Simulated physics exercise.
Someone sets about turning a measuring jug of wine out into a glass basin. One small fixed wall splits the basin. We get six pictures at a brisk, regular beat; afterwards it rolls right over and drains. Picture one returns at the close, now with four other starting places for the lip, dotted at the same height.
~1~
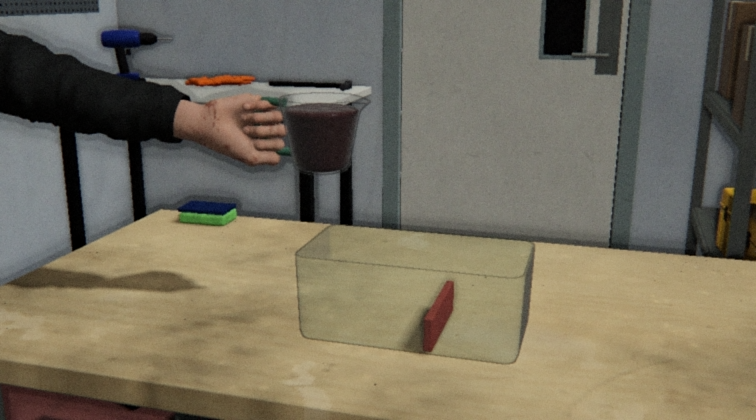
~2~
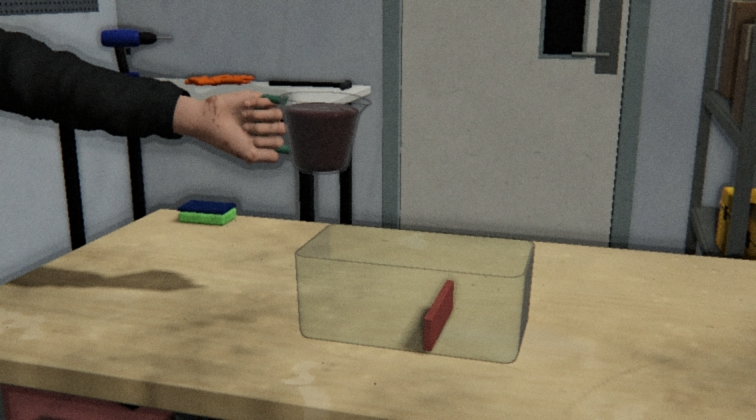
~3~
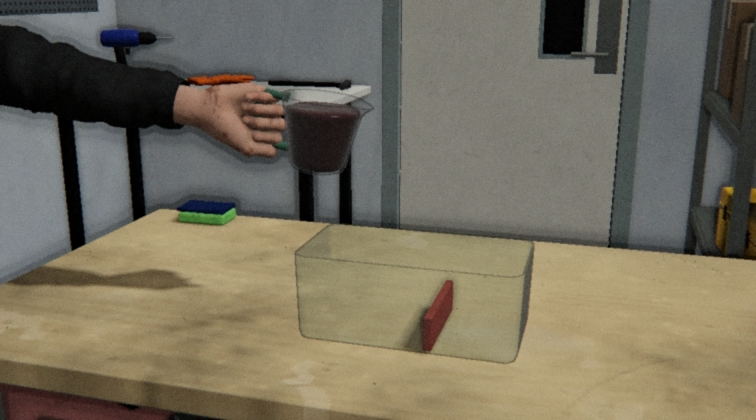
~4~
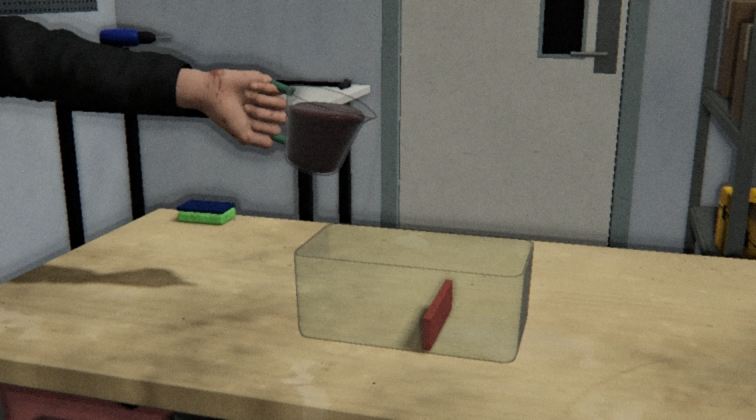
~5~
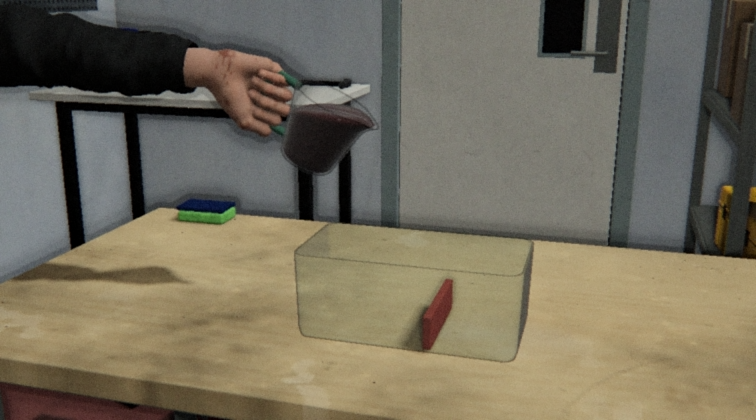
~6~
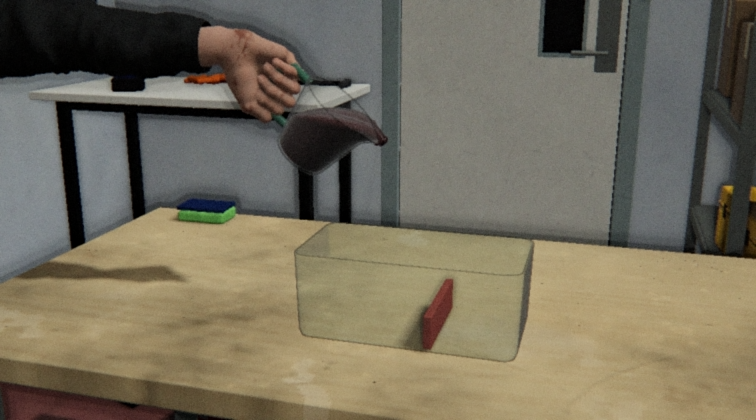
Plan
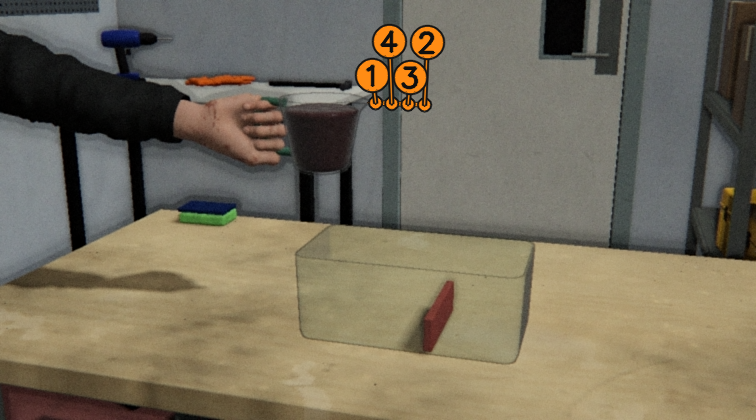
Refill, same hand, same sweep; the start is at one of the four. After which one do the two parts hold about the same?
The answer is dot 3.
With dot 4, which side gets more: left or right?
The left one.
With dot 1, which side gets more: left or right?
More ends on the left.
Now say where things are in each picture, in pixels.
In the first picture, upright, lip at (369, 102); basin from (301, 335) to (518, 363); top of the wall at (440, 299); nothing has left yet.
In the second picture, upright, lip at (370, 103); nothing has left yet.
In the third picture, tipped about 7°, lip at (372, 108); nothing has left yet.
In the fourth picture, tipped about 16°, lip at (375, 117); nothing has left yet.
In the fifth picture, tipped about 28°, lip at (377, 128); nothing has left yet.
In the sixth picture, tipped about 41°, lip at (377, 142); wine is over the lip, down to (377, 142).
On the marked copy, 1 at (375, 102); 2 at (424, 104); 3 at (408, 104); 4 at (391, 103).
If 1 is chosen, about 88 % ends left of the wall and 7 % right of it; 5 % is lost outside.
If 2 is chosen, about 26 % ends left of the wall and 71 % right of it; 4 % is lost outside.
If 3 is chosen, about 54 % ends left of the wall and 44 % right of it.
If 4 is chosen, about 74 % ends left of the wall and 22 % right of it; 4 % is lost outside.
